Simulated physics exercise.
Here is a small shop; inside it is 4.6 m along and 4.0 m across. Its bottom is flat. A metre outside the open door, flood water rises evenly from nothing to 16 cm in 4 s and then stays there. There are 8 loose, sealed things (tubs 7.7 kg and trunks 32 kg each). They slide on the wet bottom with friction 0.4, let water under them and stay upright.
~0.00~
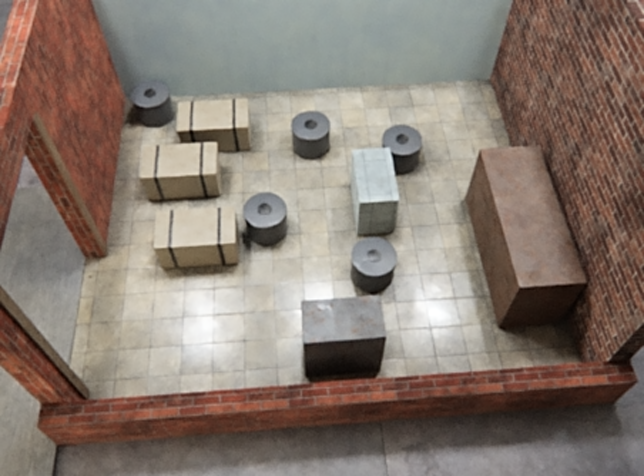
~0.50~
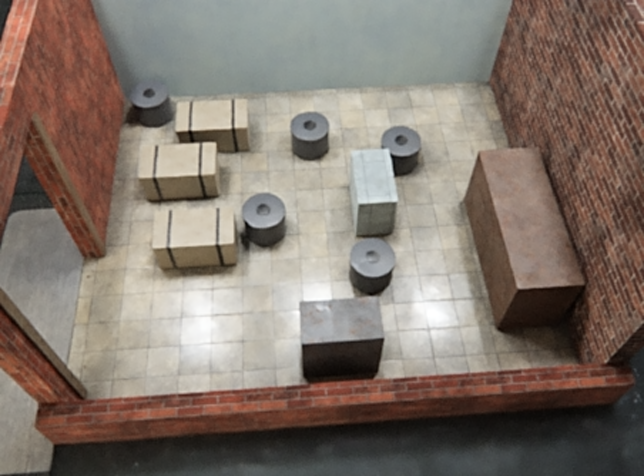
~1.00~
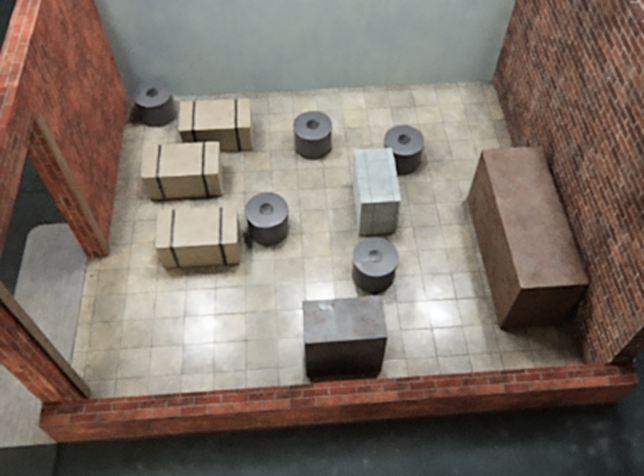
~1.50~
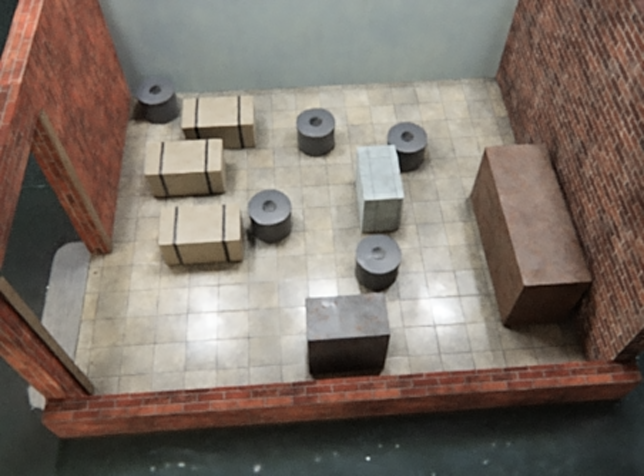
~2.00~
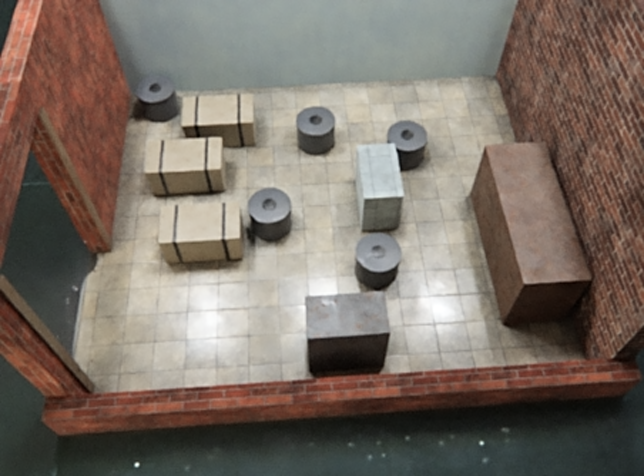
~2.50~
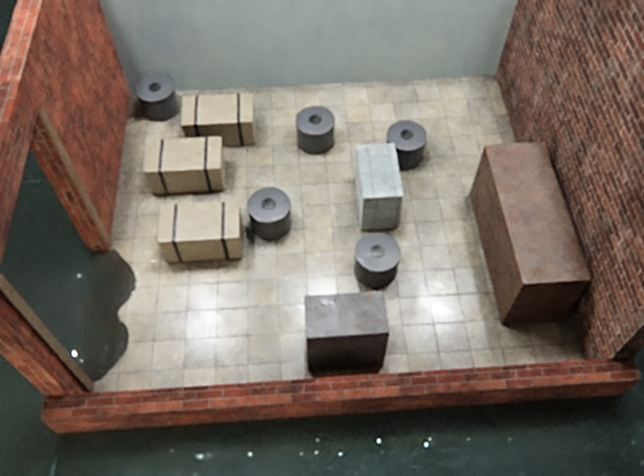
Dark water spreads over the grey ground around a small brick-walled room, seen from high above, and finally creeps through the doorway at left onto the pale tiled floor. Three tan trunks with black straps stand at left, five dark grey tubs are scattered about, and a pale box, a dark box and a large brown block sit centre and right. None of them shifts, while the view wavers very slightly.
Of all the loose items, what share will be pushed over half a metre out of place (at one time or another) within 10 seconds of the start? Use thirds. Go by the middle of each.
It is less than a third.
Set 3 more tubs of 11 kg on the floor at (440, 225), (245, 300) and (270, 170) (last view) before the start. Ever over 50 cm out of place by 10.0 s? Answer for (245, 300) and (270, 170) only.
In turn: Past it, under.
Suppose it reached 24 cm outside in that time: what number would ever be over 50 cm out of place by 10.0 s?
In that case 5 of them.
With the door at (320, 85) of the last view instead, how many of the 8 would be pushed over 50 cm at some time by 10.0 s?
In that case 3 of them.
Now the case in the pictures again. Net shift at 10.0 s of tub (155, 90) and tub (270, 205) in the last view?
In that order: 20 cm, 0 cm.
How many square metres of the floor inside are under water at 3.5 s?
Roughly 1.5 m2.
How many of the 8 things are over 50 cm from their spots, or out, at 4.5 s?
0 of them.
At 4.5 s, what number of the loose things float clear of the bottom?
0 of them.
After 3.5 s 0 of 8 are over 50 cm from their spots; 0 afloat.
After 4.5 s 0 of 8 are over 50 cm from their spots; 0 afloat.
After 7.0 s 1 of 8 are over 50 cm from their spots; 1 afloat.
After 10.0 s 1 of 8 are over 50 cm from their spots, and 1 have been at some point; 0 afloat.
